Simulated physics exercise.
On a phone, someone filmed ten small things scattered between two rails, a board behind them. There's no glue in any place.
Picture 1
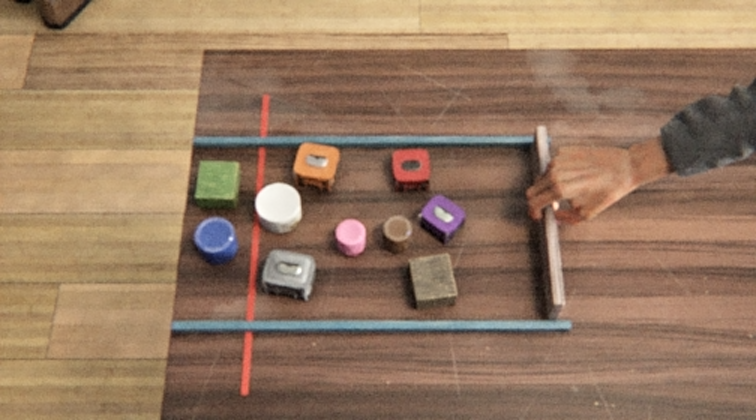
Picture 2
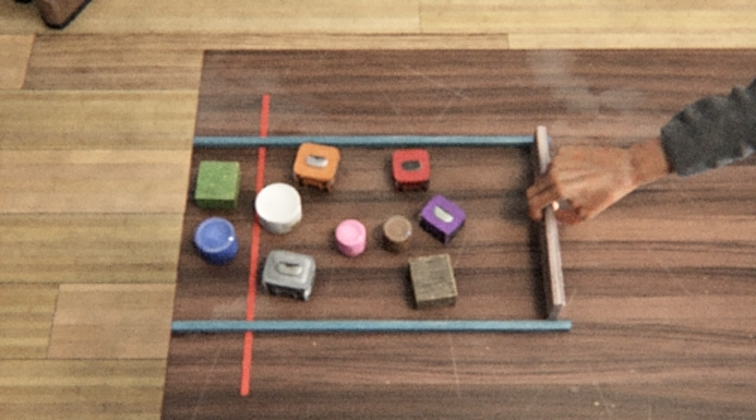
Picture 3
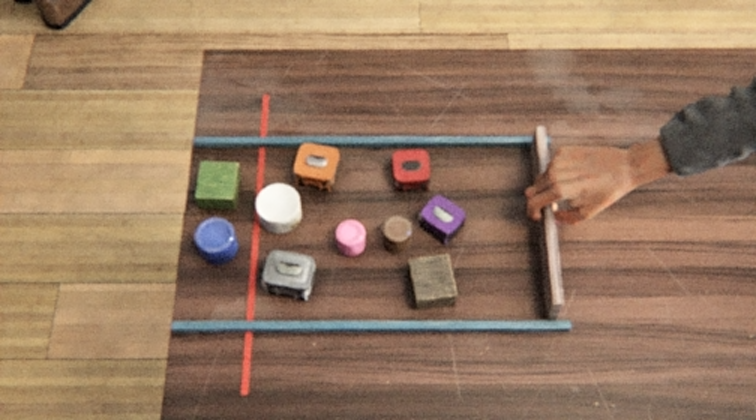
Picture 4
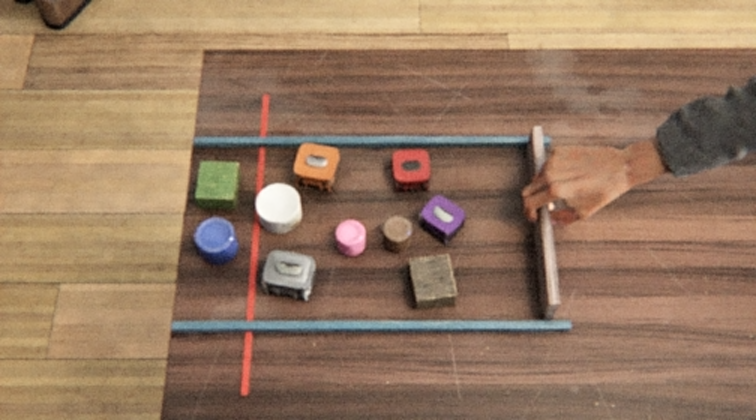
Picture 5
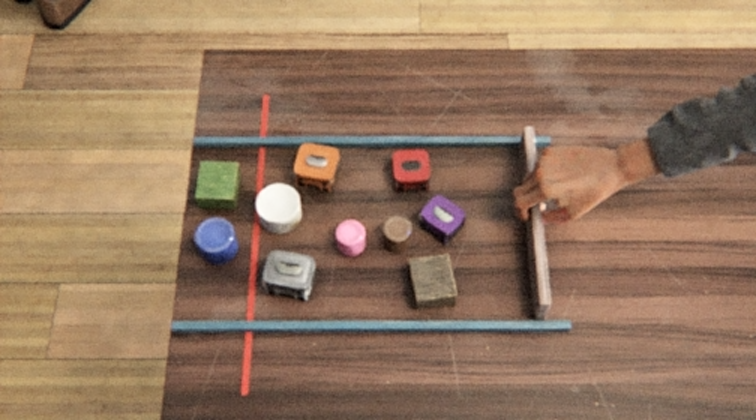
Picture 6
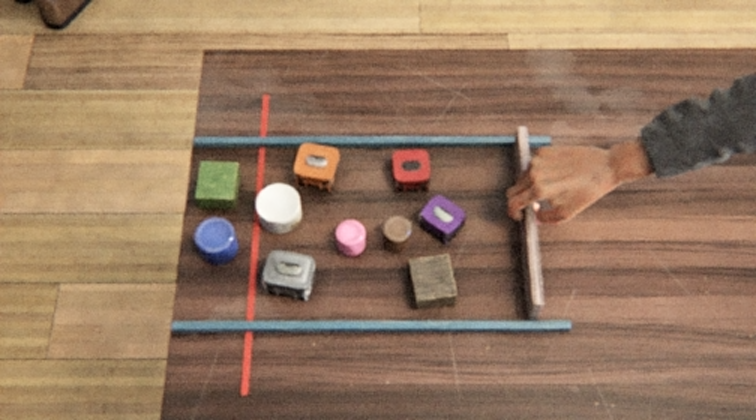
The clip shows ten small objects scattered between two blue rails on a dark wooden surface, crossed by a red strip at left, while a hand holds a board at right, then slides it slightly left without touching them.
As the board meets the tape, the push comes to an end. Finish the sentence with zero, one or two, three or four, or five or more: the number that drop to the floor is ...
The number that drop to the floor is one or two.
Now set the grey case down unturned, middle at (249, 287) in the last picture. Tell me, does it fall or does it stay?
From that start, the object then is safe.
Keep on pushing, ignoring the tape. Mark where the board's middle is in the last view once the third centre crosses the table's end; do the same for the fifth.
In pixels, around (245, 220) followed by around (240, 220).
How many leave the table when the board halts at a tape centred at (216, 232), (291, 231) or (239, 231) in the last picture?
6, 0, 3.
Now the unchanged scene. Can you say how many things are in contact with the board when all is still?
4 of them.
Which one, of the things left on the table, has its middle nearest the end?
The foremost one is the blue lid.
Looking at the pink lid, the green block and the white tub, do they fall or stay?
Pink lid - stays, green block - goes, white tub - stays.
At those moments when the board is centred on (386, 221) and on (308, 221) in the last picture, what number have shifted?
That makes 5 at the first spot and 9 at the second.
A little later, none off yet; green block at rest near (218, 185); blue lid at rest near (217, 242); white tub at rest near (279, 209).
When it is over, the number that fall off is one or two; down, green block.
